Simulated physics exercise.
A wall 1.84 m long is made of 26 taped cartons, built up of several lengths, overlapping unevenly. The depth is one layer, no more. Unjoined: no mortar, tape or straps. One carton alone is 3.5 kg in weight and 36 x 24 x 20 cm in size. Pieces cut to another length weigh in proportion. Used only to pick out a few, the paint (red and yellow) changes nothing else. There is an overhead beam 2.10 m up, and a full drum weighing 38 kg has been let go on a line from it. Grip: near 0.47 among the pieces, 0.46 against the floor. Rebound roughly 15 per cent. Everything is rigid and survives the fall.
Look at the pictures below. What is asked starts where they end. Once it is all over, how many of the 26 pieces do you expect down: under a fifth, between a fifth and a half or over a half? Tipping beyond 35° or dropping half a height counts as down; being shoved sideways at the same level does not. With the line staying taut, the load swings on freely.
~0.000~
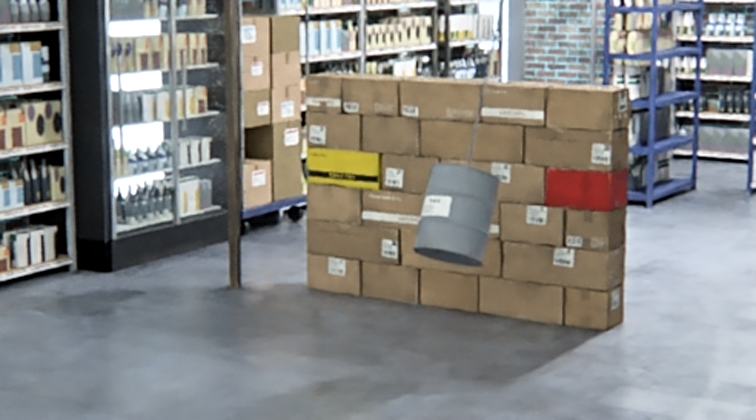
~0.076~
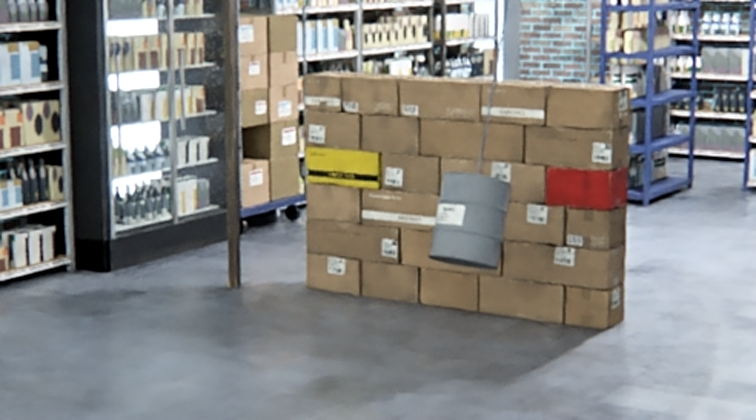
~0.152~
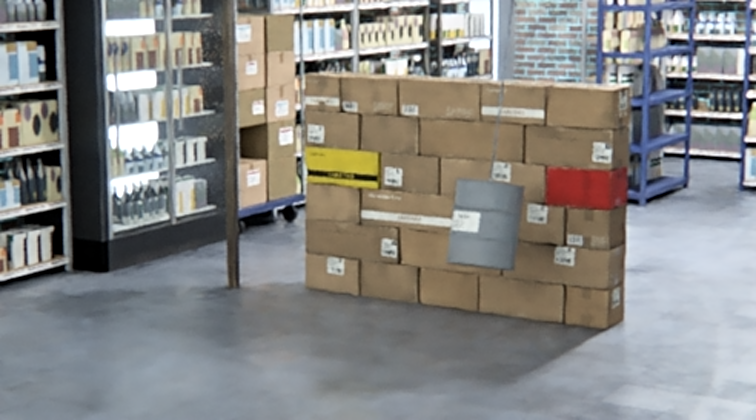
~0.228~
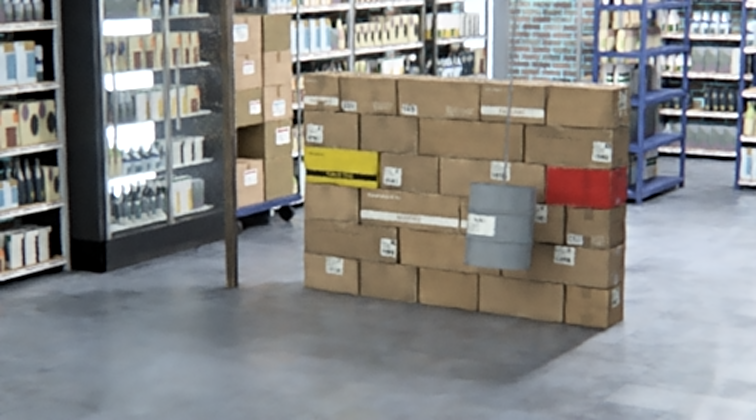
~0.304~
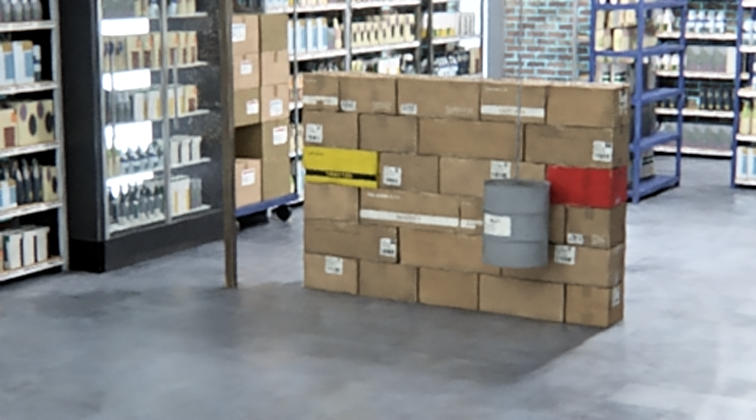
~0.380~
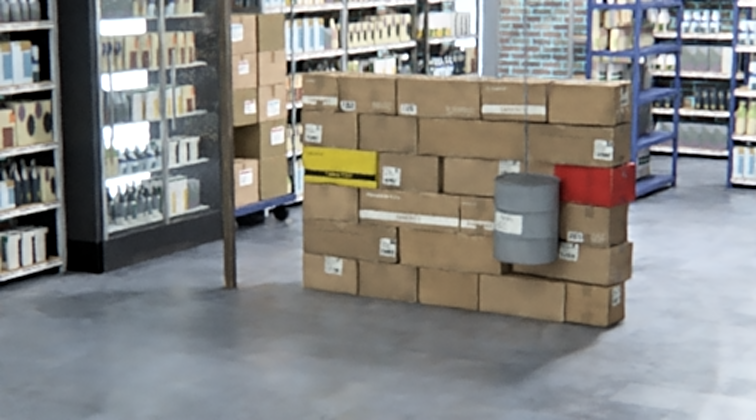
I expect between a fifth and a half of them.
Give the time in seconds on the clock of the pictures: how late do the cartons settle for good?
Somewhere near 2.5 seconds.
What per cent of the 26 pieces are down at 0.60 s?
0 per cent.
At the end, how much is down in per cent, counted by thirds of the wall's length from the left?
Left 0 %, middle 40 %, right 90 %.
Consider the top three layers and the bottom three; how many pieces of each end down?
7 and 4.
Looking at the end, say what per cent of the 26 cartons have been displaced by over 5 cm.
It comes to 40 percent.
By 0.60 s, line 12° past plumb; none of the 26 cartons down, 12 disturbed; red carton tilted 5°.
By 1.00 s, line 13° past plumb; 1 of the 26 cartons down; red carton tilted 32°, 9 cm lower.
By 1.32 s, line 6° past plumb; 11 of the 26 cartons down; red carton tilted 61°, 55 cm lower.
By 1.72 s, line 8° before plumb; 11 of the 26 cartons down; red carton on its side.
When it is over (2.7 s), line 2° before plumb; 11 of the 26 cartons down; red carton on its side; yellow carton unmoved. That is 42 per cent. In pixels of the last frame, middles, red carton near (718, 257), yellow carton near (349, 165).
